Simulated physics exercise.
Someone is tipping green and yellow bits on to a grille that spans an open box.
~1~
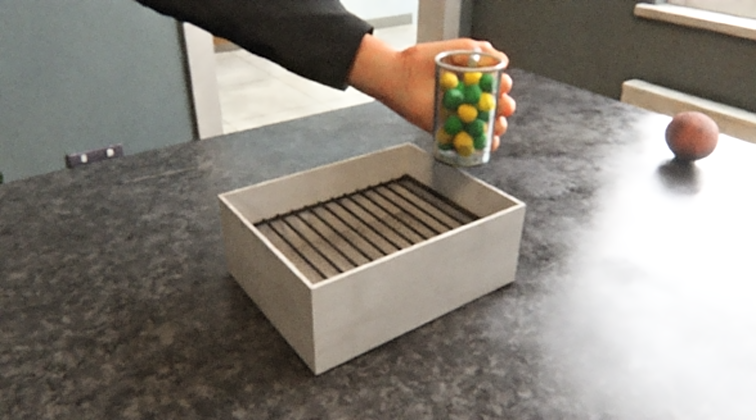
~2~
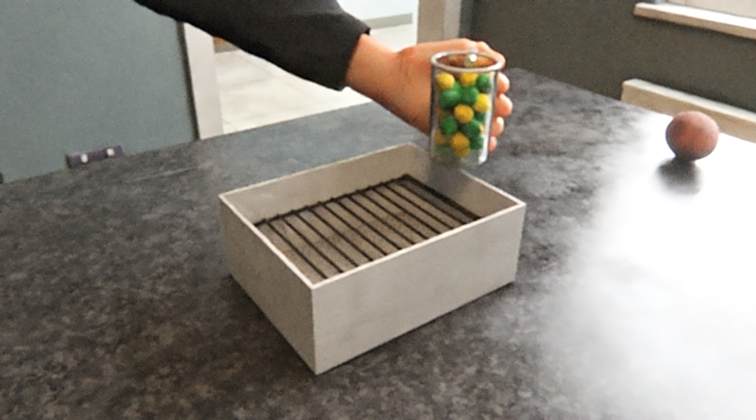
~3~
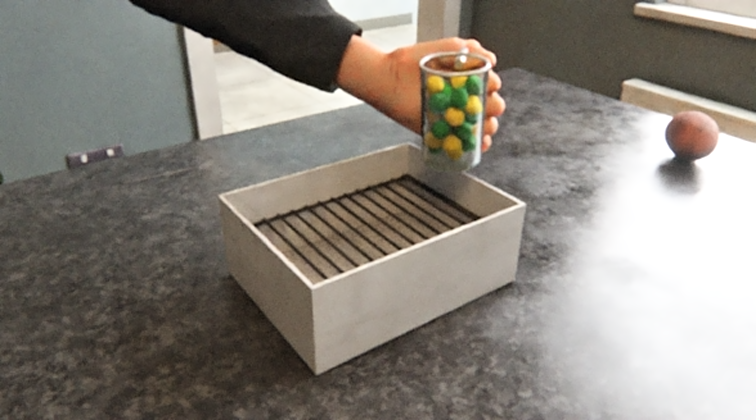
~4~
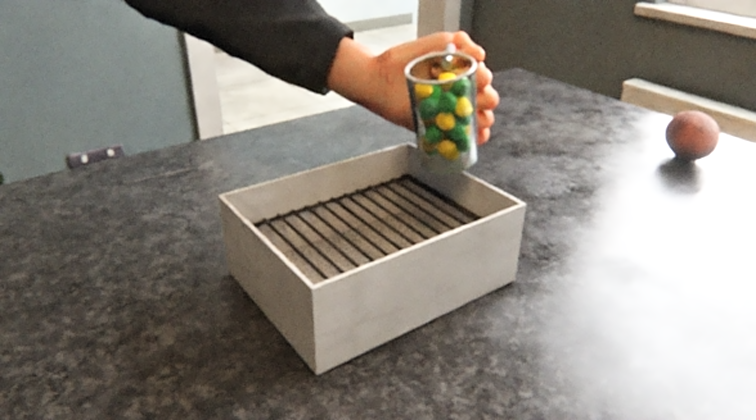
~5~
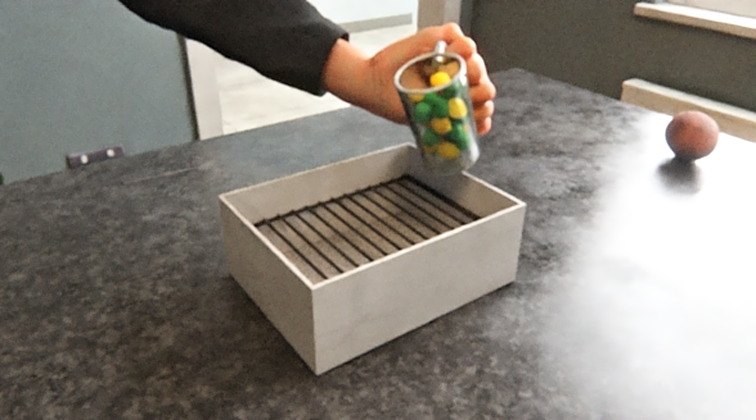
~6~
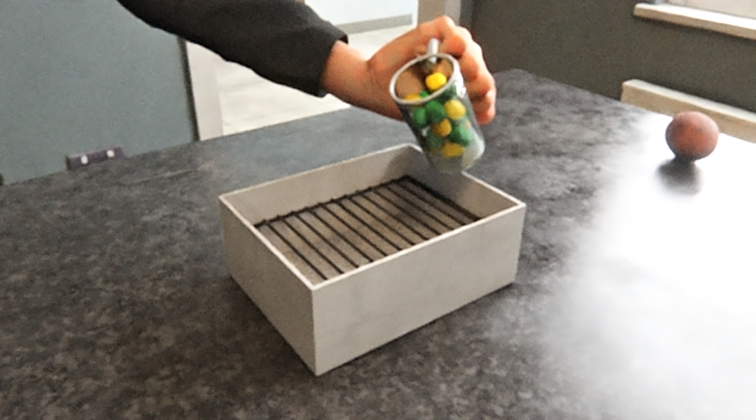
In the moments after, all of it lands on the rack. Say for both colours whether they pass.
For green: Retained above. Yellow: Retained above.
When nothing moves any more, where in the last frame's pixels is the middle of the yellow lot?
In the last picture its middle comes to rest at about (382, 219).
Then, 0.31 s after the last picture, green ones, all in the cup; yellow ones, all in the cup.
Then, 0.71 s after the last picture, green ones, all in the cup; yellow ones, all in the cup.
Then, 1.13 s after the last picture, green ones, most in the cup, about a quarter on or over the wires; yellow ones, most in the cup, about a quarter on or over the wires.
At rest, green ones, all on the wires, none under the rack; yellow ones, all on the wires, none under the rack.
